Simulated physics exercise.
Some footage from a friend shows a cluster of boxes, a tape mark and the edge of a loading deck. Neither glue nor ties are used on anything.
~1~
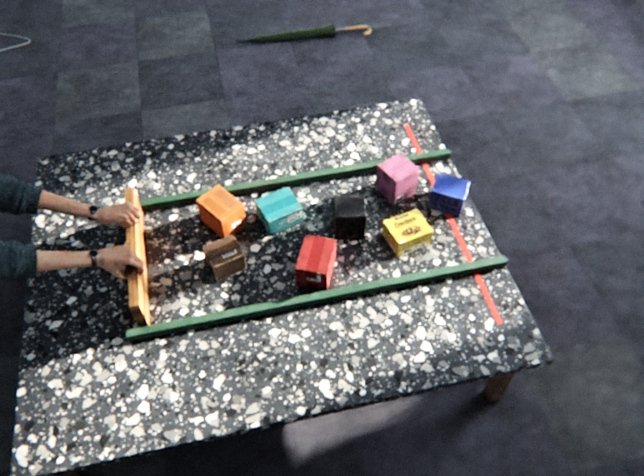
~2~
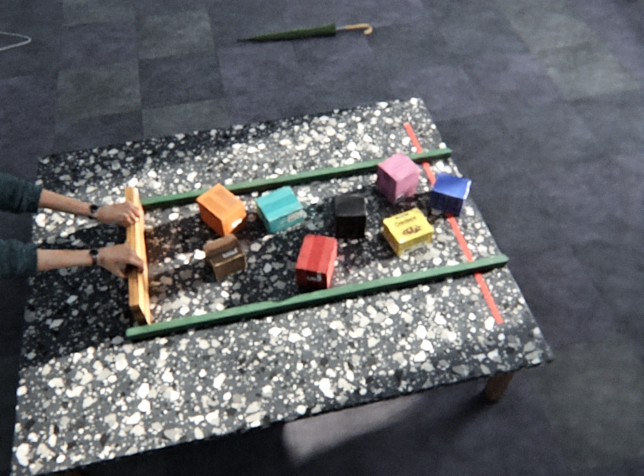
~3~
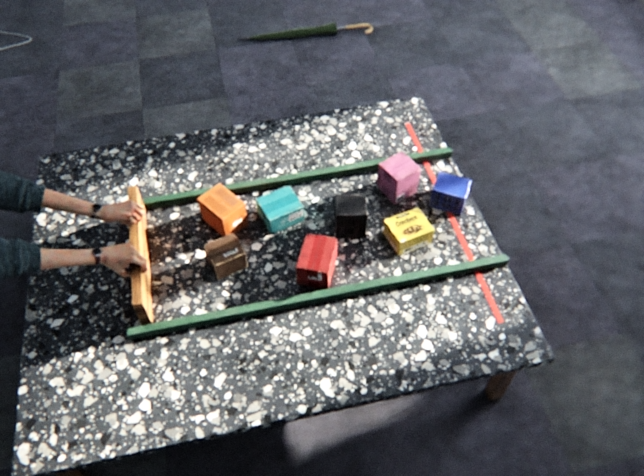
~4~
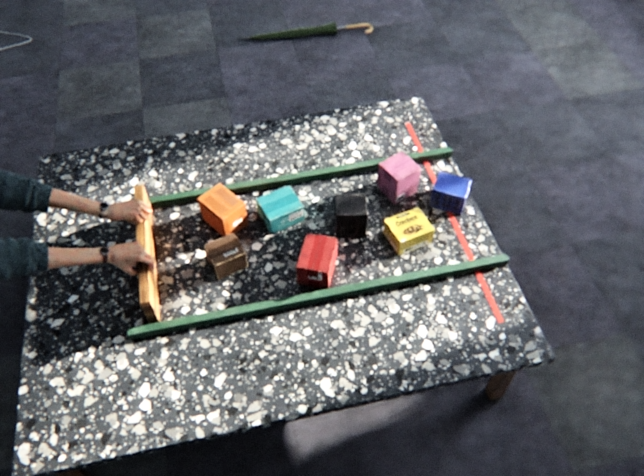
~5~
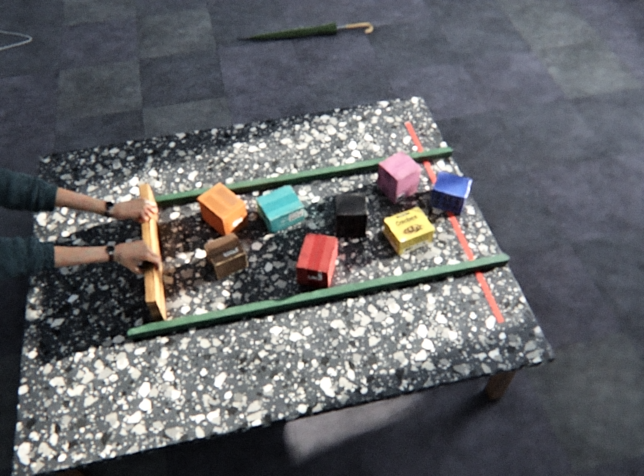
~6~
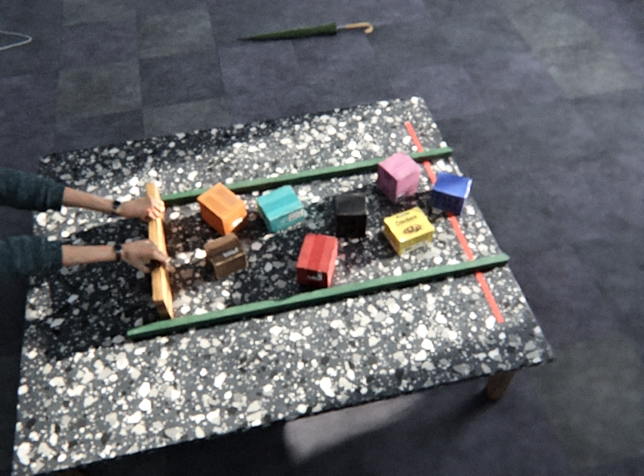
Two hands slid a wooden plank a short way to the right between two green rails on a speckled table, while the colourful boxes ahead of it, near a red tape line, stayed put.
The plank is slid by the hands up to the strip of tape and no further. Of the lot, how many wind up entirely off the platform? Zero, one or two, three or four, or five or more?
Honestly, the ones lost over the side add up to five and up.
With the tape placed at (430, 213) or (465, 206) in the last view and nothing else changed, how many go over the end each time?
Well, you'd get 3 the first time and 8 the second time.
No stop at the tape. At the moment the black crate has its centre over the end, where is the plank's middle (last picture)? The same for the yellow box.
Black crate: (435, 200); yellow box: (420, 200).
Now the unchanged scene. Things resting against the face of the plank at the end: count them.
3 of them.
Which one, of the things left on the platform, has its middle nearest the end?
Red box, foremost.
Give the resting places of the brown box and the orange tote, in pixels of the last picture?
(468, 208) and (454, 178).
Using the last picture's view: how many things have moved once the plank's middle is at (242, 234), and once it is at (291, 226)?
By then 3, and 5.
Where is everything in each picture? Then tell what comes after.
The first picture shows blue crate (449, 195); pink box (397, 179); yellow box (407, 233); plank (137, 255); tape (447, 211).
The second picture shows pink box (397, 178); orange tote (222, 213).
The third picture shows yellow box (408, 231); red box (317, 261).
The fourth picture shows blue crate (450, 193); brown box (226, 256).
The fifth picture shows pink box (398, 177); turquoise parcel (280, 210).
The sixth picture shows blue crate (450, 193); pink box (398, 178); yellow box (408, 231); plank (159, 250); tape (448, 209).
Soon after, none off yet; blue crate at rest near (450, 193); pink box at rest near (398, 178); yellow box at rest near (408, 231).
Then, none off yet; blue crate at rest near (450, 193); pink box moving near (399, 177); yellow box moved a little near (413, 233).
Further on, none off yet; blue crate moved about its own width near (475, 195); pink box moved well along near (463, 167); yellow box moved about its own width near (469, 233).
By the end, the number that fall off is five or more; fallen, turquoise parcel, black crate, yellow box, pink box and blue crate.
